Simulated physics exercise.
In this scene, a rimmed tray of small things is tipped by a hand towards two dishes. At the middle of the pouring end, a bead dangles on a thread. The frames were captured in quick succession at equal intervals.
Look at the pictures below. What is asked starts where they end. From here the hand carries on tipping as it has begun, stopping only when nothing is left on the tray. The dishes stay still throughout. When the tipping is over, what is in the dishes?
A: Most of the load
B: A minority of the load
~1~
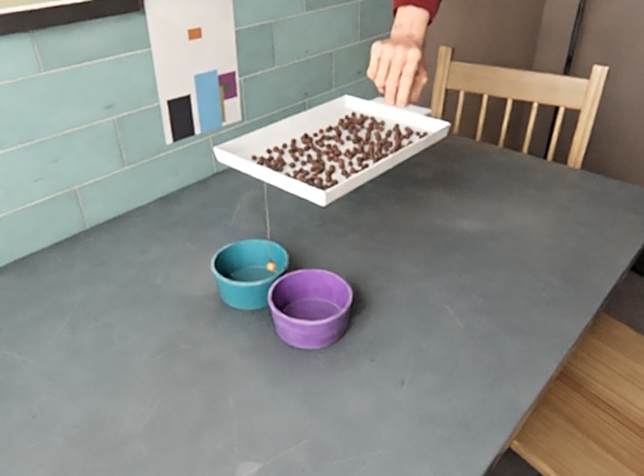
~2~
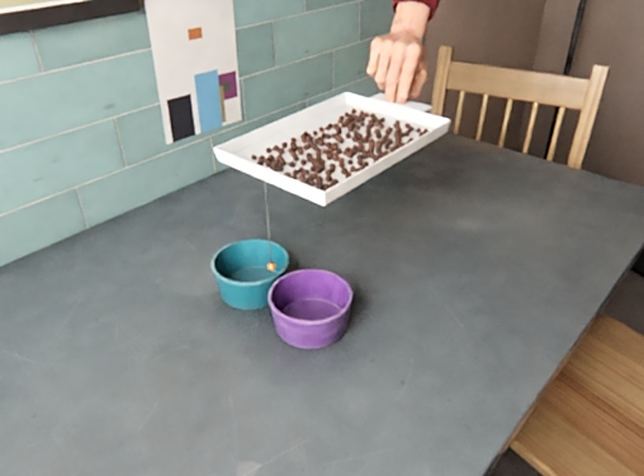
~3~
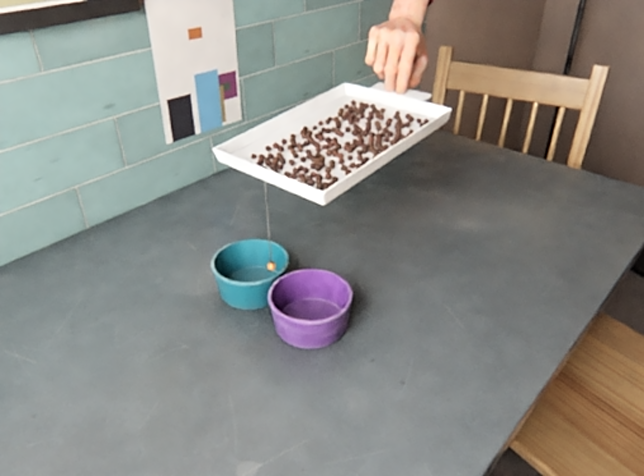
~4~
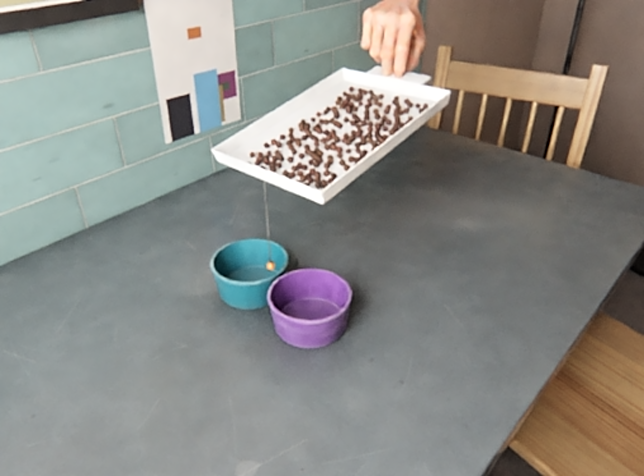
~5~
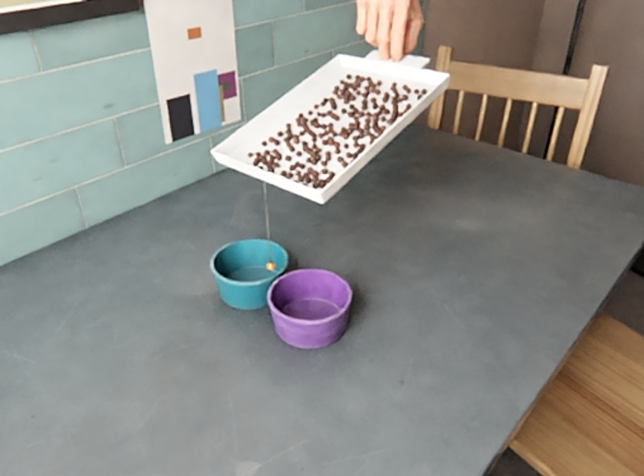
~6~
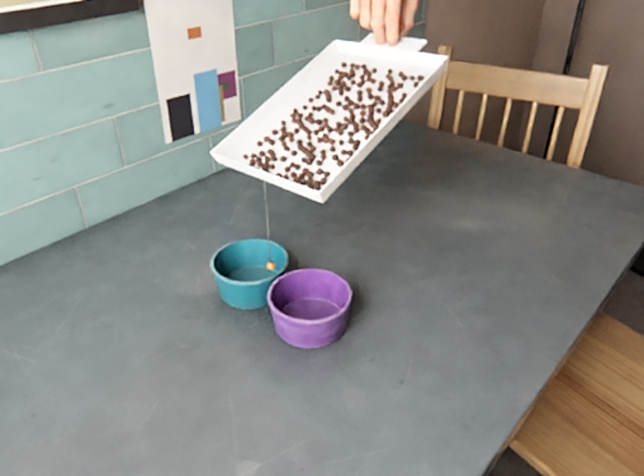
A minority of the load (B).
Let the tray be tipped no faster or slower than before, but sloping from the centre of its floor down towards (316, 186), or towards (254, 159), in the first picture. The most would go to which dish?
Well, the one to the right comes out on top first, then the one to the left.
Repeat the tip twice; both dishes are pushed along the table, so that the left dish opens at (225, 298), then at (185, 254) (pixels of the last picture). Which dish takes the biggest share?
Well, the left-side one at the first spot and the right-side one at the second.
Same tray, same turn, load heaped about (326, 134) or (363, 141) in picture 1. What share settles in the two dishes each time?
Close to 20 per cent, followed by close to 20 per cent.
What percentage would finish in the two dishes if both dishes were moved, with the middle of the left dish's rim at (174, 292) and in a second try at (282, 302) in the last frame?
First placement: Some 40 %; second placement: Some 30 %.
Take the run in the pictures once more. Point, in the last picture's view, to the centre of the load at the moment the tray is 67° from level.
Mark it at roughly (262, 163) in the final frame.
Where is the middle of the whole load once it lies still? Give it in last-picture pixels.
Near pixel (202, 334).
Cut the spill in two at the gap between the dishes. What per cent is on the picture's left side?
Some 90 %.
Soon, tray tipped steeply; most on the tray; a stray few outside both; a small part in the air.
A while on, tray tipped past a quarter turn; about half on the tray; a stray few in the left dish; a small part outside both; about a third in the air.
Towards the end, tray tipped past a quarter turn; a small part in the left dish; most outside both.
Finally, tray tipped past a quarter turn; none in the right dish; a small part in the left dish; most outside both.
